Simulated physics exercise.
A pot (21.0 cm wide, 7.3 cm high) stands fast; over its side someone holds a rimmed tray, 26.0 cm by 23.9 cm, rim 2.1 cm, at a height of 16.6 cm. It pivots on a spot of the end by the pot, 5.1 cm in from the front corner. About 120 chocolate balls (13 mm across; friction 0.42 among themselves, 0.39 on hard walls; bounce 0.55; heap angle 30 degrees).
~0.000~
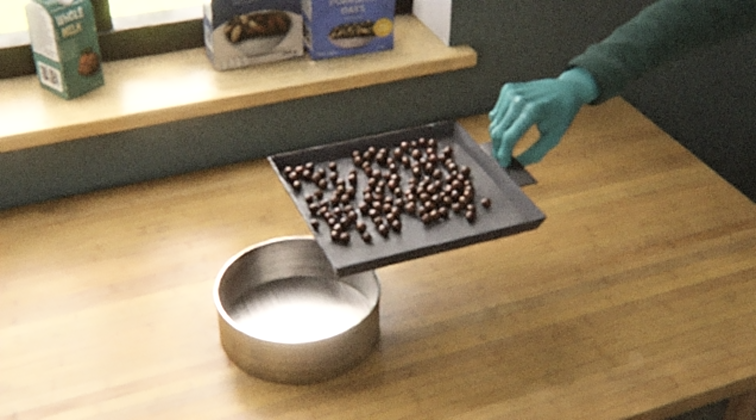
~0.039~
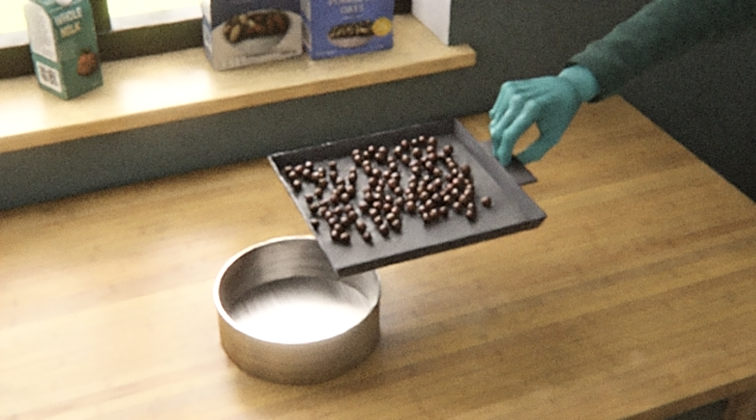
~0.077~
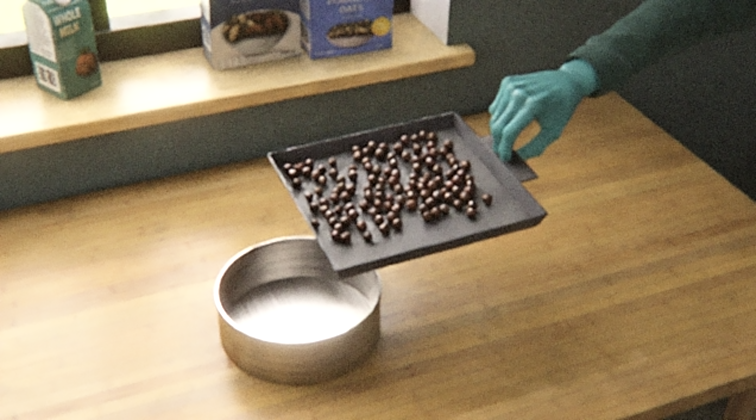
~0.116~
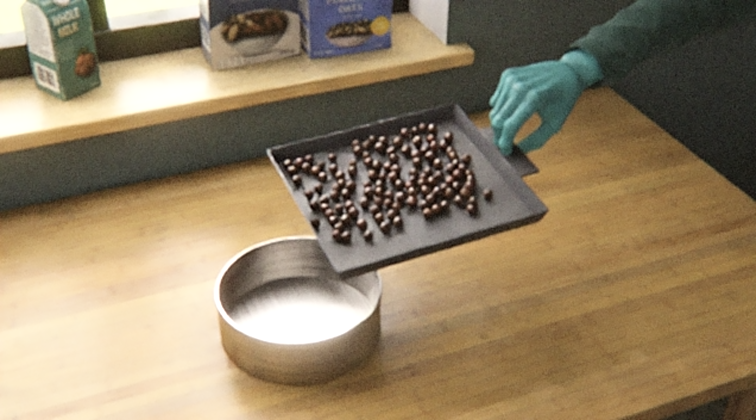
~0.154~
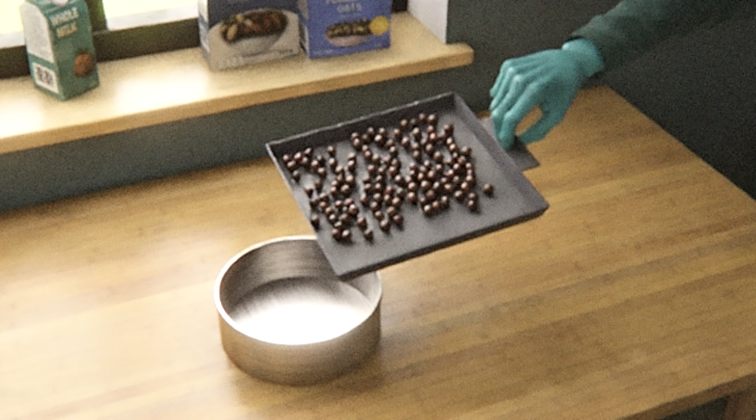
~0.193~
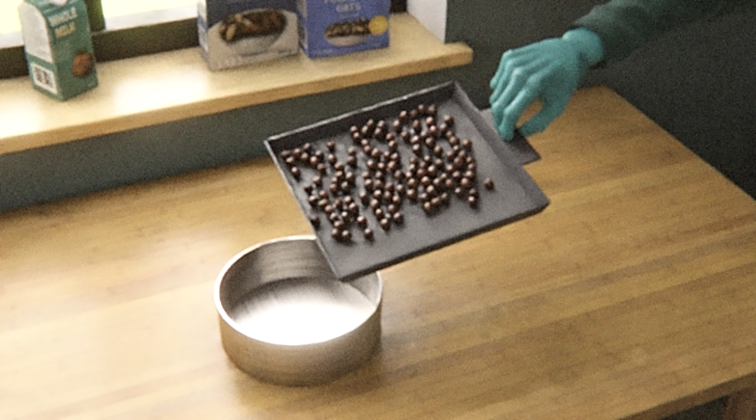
A dark rimmed tray scattered with brown chocolate balls tilts gradually, its far side rising while the corner nearest the pot stays low, as a teal-gloved hand grips its right end. The balls keep their places on the tray, and the round silver pot stands still below and left on the wooden counter. Seen from above at an angle, a windowsill behind holds a green-and-white milk carton and two blue boxes.
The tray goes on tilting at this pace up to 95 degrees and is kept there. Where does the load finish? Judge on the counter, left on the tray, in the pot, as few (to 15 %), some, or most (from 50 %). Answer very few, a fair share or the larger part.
On the counter: The larger part; left on the tray: Very few; in the pot: Very few.
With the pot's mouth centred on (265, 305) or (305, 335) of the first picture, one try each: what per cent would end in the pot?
About 10 and 95 per cent.
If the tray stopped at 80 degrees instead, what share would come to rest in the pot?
In that case some 0 per cent.
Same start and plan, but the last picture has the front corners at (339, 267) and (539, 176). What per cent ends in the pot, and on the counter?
Pot 70, counter 30.
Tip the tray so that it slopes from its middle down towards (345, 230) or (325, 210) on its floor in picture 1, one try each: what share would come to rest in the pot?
About 50 and 75 per cent.
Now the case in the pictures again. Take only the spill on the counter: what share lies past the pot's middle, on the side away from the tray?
Some 60 per cent.
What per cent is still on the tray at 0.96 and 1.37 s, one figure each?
About 55, 0.
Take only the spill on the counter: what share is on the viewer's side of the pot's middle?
Some 100 per cent.
After 0.65 s, tilt 51 degrees; the tray holds 100 %, the pot 0 %.
After 0.96 s, tilt 78 degrees; the tray holds 55 %, the pot 0 %.
After 1.37 s, tilt 95 degrees; the tray holds 0 %, the pot 0 %.
In the end, at 2.2 s, counter 100 %, tray 0 %, pot 5 %.
